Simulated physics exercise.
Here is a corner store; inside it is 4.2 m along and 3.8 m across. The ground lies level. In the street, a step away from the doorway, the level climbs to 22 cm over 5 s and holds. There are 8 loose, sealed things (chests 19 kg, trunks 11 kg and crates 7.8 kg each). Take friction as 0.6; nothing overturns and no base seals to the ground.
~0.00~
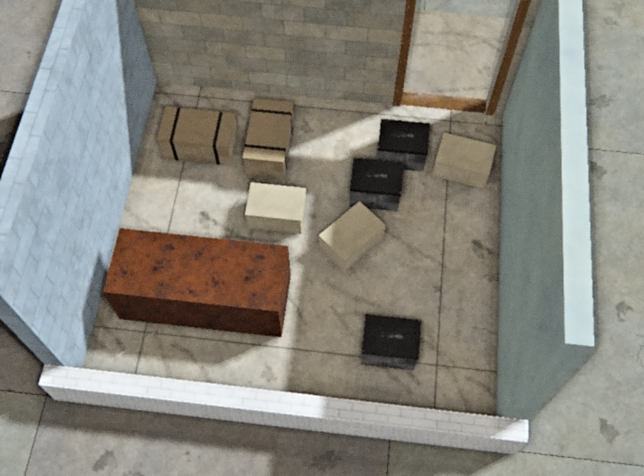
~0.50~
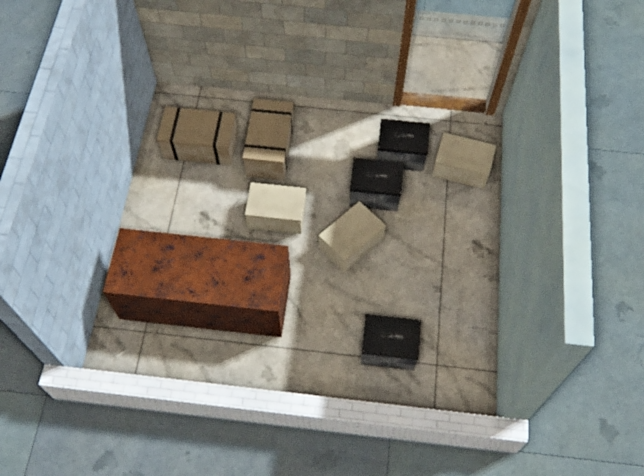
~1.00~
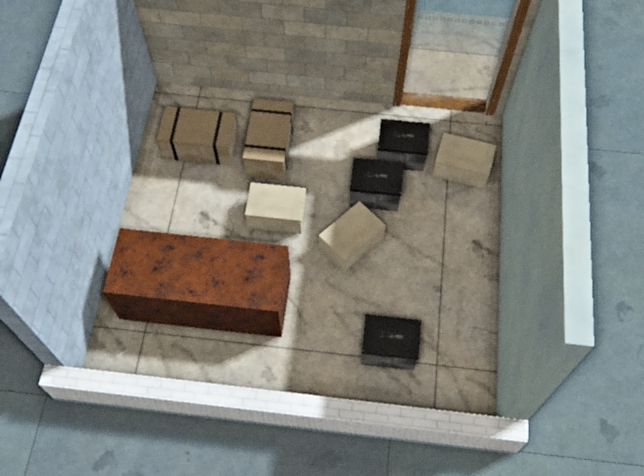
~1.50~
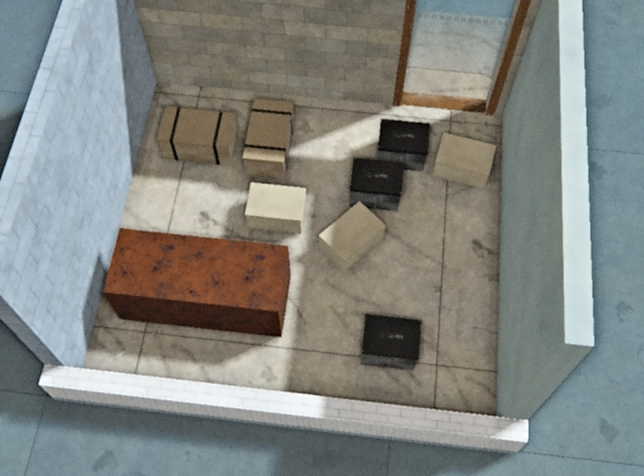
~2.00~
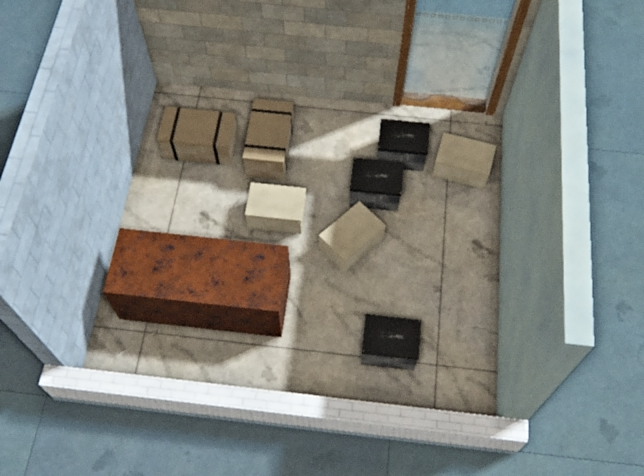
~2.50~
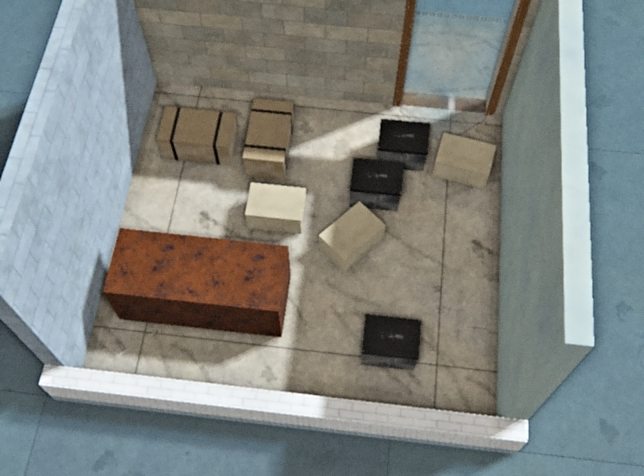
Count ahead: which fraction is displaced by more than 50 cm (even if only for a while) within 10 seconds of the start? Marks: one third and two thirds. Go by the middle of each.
It is from one to two thirds.
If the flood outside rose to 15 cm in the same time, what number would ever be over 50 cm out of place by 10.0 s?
Then 1.
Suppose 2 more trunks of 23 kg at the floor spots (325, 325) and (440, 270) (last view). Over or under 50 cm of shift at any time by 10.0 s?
In that order: Short of it, more.
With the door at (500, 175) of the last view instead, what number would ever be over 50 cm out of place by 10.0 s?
Then 7.
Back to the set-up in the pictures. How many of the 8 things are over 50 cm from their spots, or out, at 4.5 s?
1 of them.
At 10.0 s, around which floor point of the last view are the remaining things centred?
Near (280, 235).
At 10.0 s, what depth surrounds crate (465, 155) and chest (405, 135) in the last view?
About 10 and 7 cm.
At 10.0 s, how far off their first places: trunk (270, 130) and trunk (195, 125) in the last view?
In that order: 60 cm, 60 cm.
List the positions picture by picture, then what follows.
The first frame shows a chest at (392, 336), on the bottom; a chest at (377, 176) rests on the ground; water covers 0.0 m2; 0 of 8 have shifted.
The second frame shows a chest at (392, 336), on the bottom; a chest at (377, 176), on the bottom; water covers 0.0 m2; 0 of 8 have shifted.
The third frame shows a chest at (392, 336) rests on the ground; a chest at (377, 176) rests on the ground; water covers 0.0 m2; 0 of 8 have shifted.
The fourth frame shows a chest at (392, 336) rests on the ground; a chest at (377, 176) rests on the ground; water covers 0.0 m2; 0 of 8 have shifted.
The fifth frame shows a chest at (392, 336), on the bottom; a chest at (377, 176), on the bottom; water covers 0.0 m2; 0 of 8 have shifted.
The sixth frame shows a chest at (392, 336) rests on the ground; a chest at (377, 176) rests on the ground; water covers 0.3 m2; 0 of 8 have shifted.
After 3.5 s 0 of 8 are over 50 cm from their spots; 0 afloat.
After 4.5 s 1 of 8 are over 50 cm from their spots; 0 afloat.
After 7.0 s 1 of 8 are over 50 cm from their spots; 1 afloat.
After 10.0 s 4 of 8 are over 50 cm from their spots, and 4 have been at some point; 4 afloat.
